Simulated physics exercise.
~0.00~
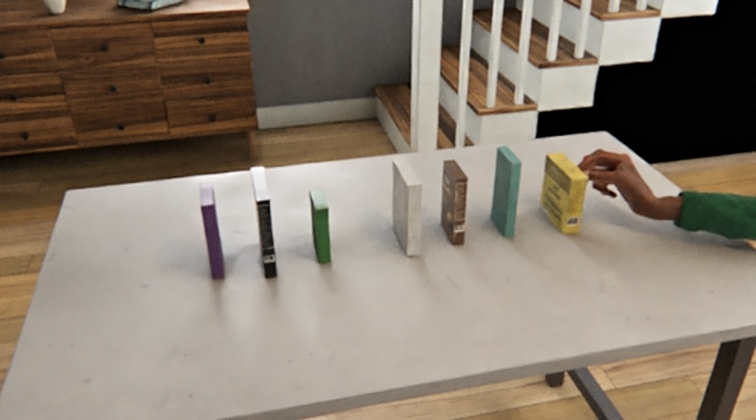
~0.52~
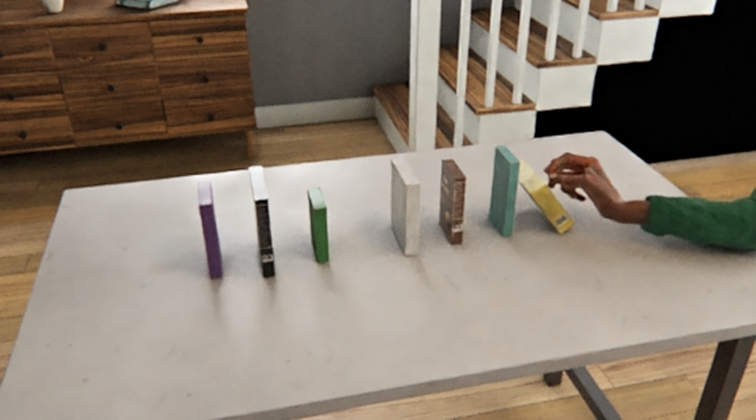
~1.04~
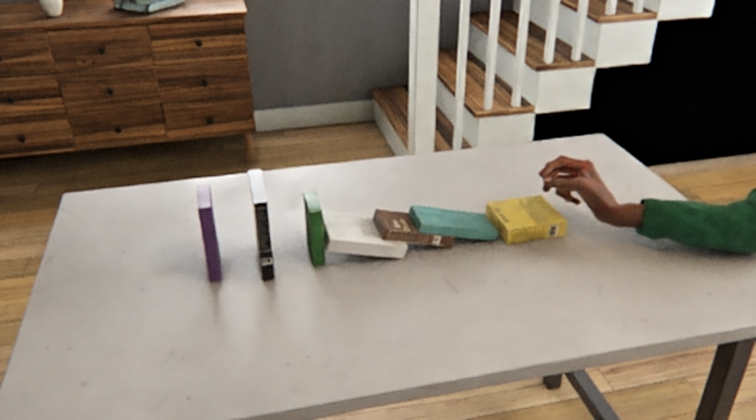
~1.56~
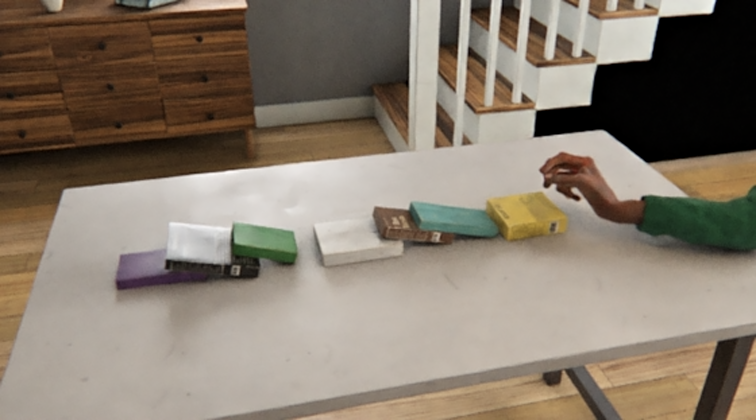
At the start, seven upright blocks and packets stand in a row like dominoes on a pale table, with a hand in a green sleeve beside the yellow packet at the right end. The hand tips the yellow packet leftward towards the turquoise block, then stays hovering nearby. The turquoise block, brown packet and white block go over in turn, and the white one reaches the green board. The green board then topples left, followed by the black packet and the purple board. At the end, all seven lie on the table, several overlapping, while the hand remains raised at the right.
